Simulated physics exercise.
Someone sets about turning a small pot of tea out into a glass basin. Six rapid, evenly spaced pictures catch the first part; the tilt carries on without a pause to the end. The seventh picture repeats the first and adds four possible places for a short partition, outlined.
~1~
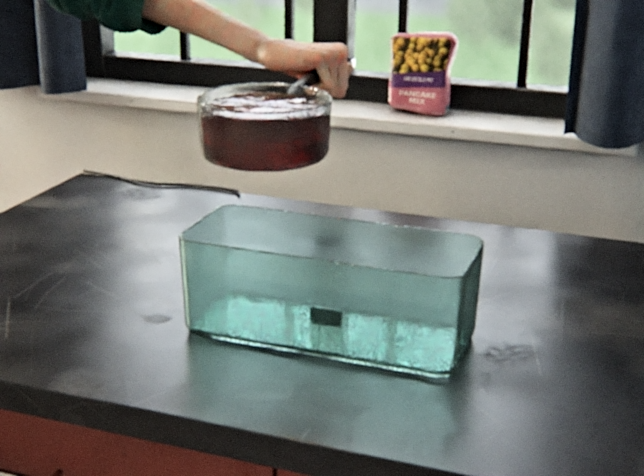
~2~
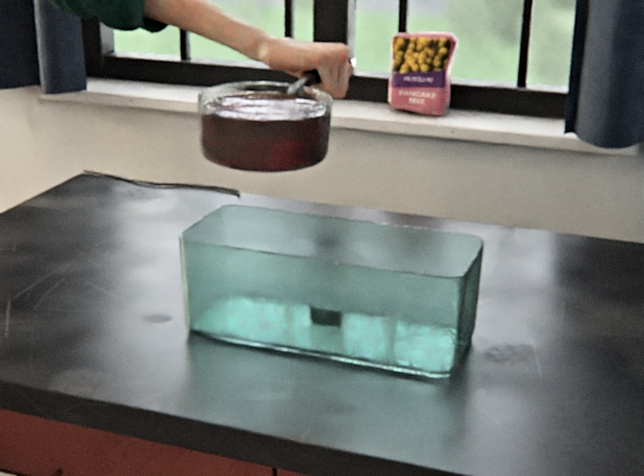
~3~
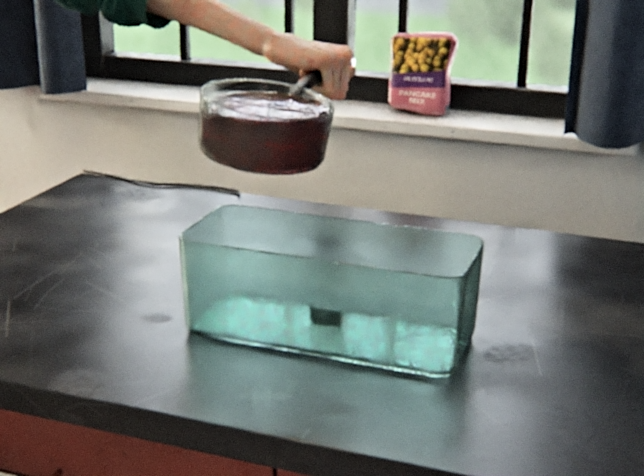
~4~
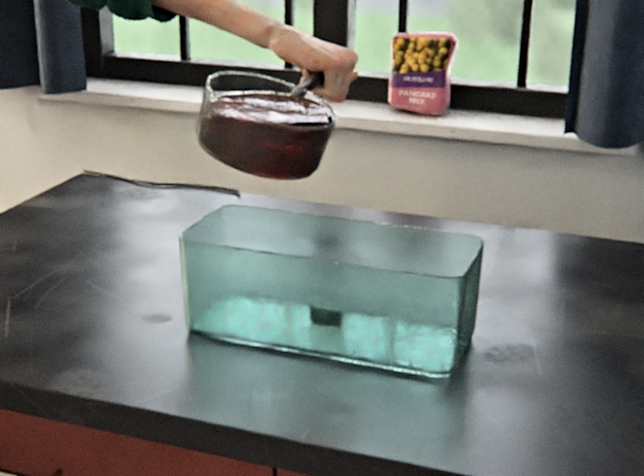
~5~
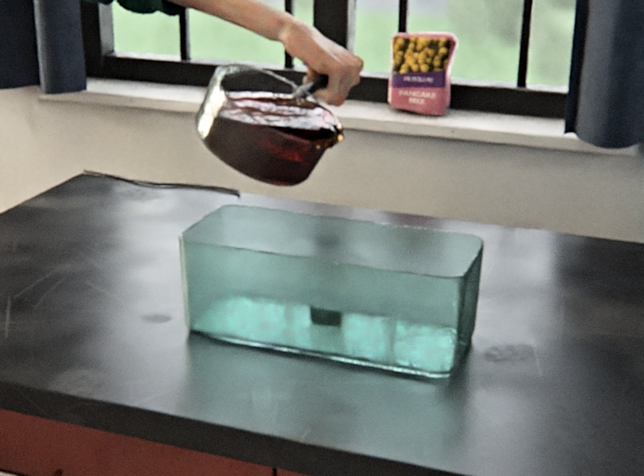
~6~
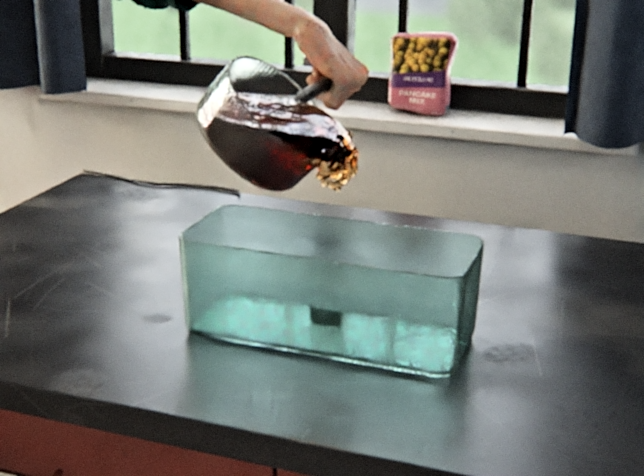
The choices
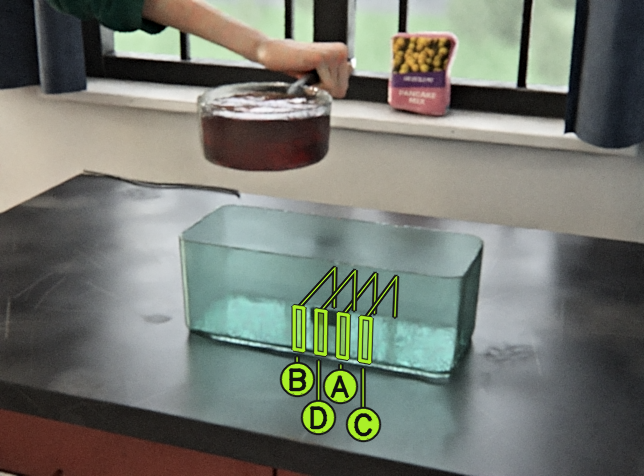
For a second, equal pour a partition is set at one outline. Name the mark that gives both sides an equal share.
A.
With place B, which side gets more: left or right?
More ends on the right.
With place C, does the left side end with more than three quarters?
No, it does not.
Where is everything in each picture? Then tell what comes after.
Upright, lip at (325, 102); basin from (187, 329) to (457, 376); nothing has left yet, in the first picture.
Tipped about 2°, lip at (326, 104); nothing has left yet, in the second picture.
Tipped about 8°, lip at (328, 111); nothing has left yet, in the third picture.
Tipped about 17°, lip at (330, 123); tea is over the lip, down to (326, 120), in the fourth picture.
Tipped about 29°, lip at (330, 137); tea is over the lip, down to (335, 143), in the fifth picture.
Tipped about 43°, lip at (327, 153); tea is over the lip, down to (332, 185), in the sixth picture.
On the marked copy, A at (340, 364); B at (297, 357); C at (363, 368); D at (318, 361).
With A, about 47 % ends left of the wall and 50 % right of it; 3 % is lost outside.
With B, about 12 % ends left of the wall and 86 % right of it.
With C, about 67 % ends left of the wall and 25 % right of it; 8 % is lost outside.
With D, about 28 % ends left of the wall and 68 % right of it; 4 % is lost outside.
